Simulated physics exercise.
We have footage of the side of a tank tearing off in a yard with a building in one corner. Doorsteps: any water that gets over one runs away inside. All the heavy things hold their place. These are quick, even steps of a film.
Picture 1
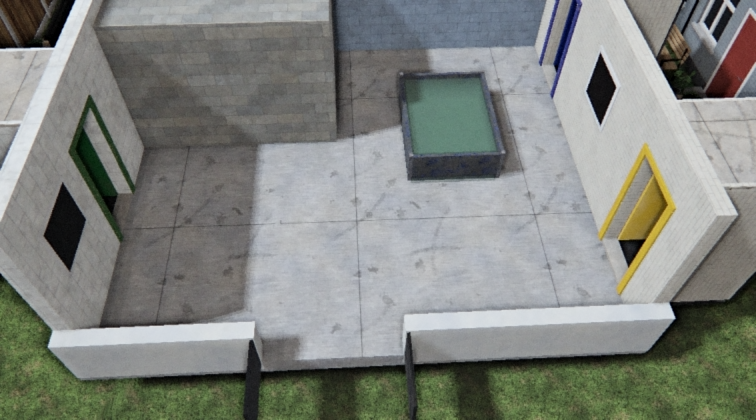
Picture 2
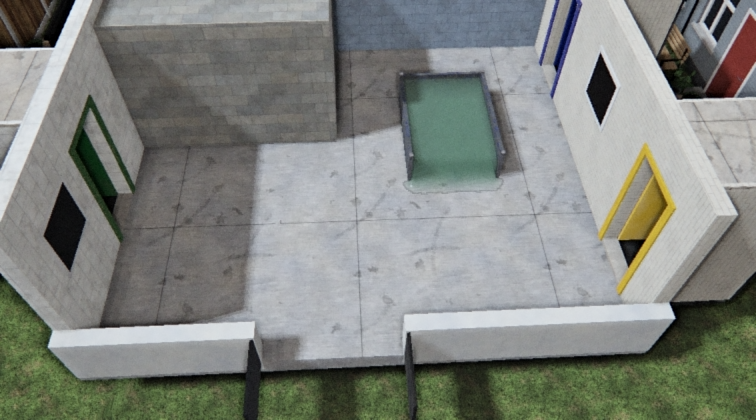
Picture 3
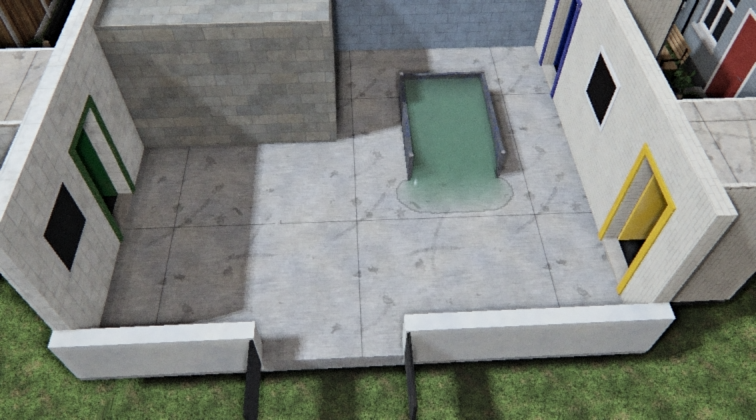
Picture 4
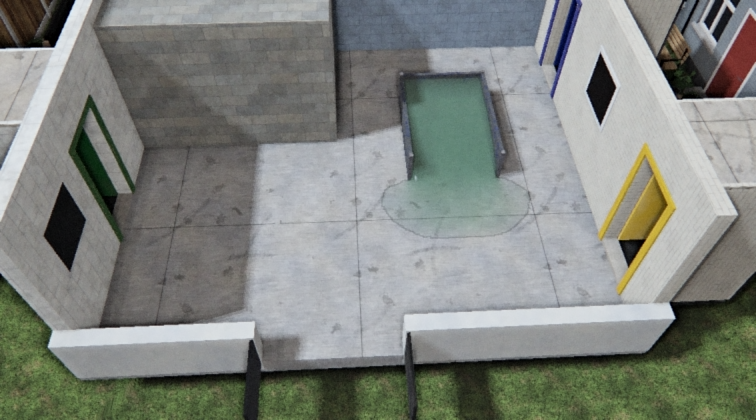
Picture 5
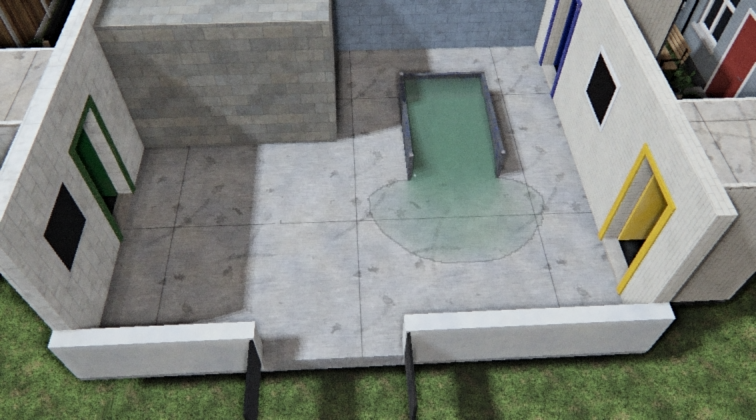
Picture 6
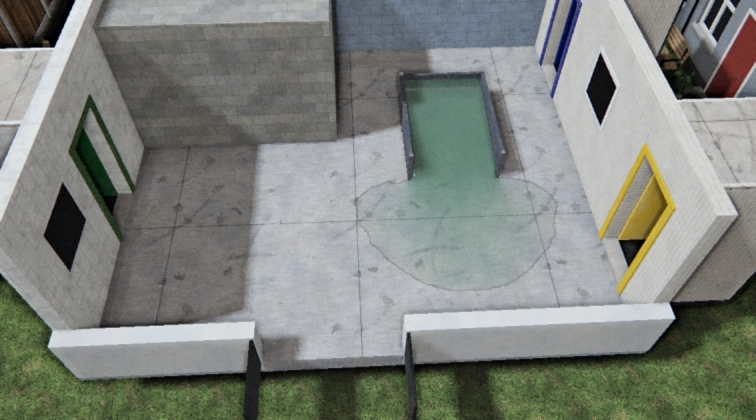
Green water pours from the tank's open near side and spreads across the yard floor.
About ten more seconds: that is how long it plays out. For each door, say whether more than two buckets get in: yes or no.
Yellow door: Yes; green door: No; blue door: No.
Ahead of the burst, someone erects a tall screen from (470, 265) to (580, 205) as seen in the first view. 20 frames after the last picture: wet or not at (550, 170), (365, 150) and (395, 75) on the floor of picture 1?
Reading them off in sequence: Swamped, spared, spared.
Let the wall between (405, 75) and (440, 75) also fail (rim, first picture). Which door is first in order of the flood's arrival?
I'd say the blue one.
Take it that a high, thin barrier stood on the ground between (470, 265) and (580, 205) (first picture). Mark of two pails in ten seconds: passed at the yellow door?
Looks like the yellow door doesn't reach that amount here.
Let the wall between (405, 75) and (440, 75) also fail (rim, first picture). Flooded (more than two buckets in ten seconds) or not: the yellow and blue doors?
As it turns out, the yellow one remains below while the blue one rises above.
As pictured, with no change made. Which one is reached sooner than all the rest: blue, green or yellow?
The yellow one.
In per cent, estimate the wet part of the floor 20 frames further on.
Some 35 per cent.
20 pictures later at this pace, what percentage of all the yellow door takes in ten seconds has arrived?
My estimate is close to 35 per cent.
A moment on, water covers 25 % of the floor; the yellow door not reached, the green door not reached, the blue door not reached.
Next, water covers 30 % of the floor; the yellow door wet at the sill, nothing in, the green door not reached, the blue door not reached.
Then, water covers 35 % of the floor; the yellow door over two buckets in, the green door not reached, the blue door not reached.
Later, water covers 55 % of the floor; the yellow door over two buckets in, the green door not reached, the blue door wet at the sill, nothing in.
In the end, water covers 80 % of the floor; the yellow door over two buckets in, the green door wet at the sill, nothing in, the blue door under two buckets in.
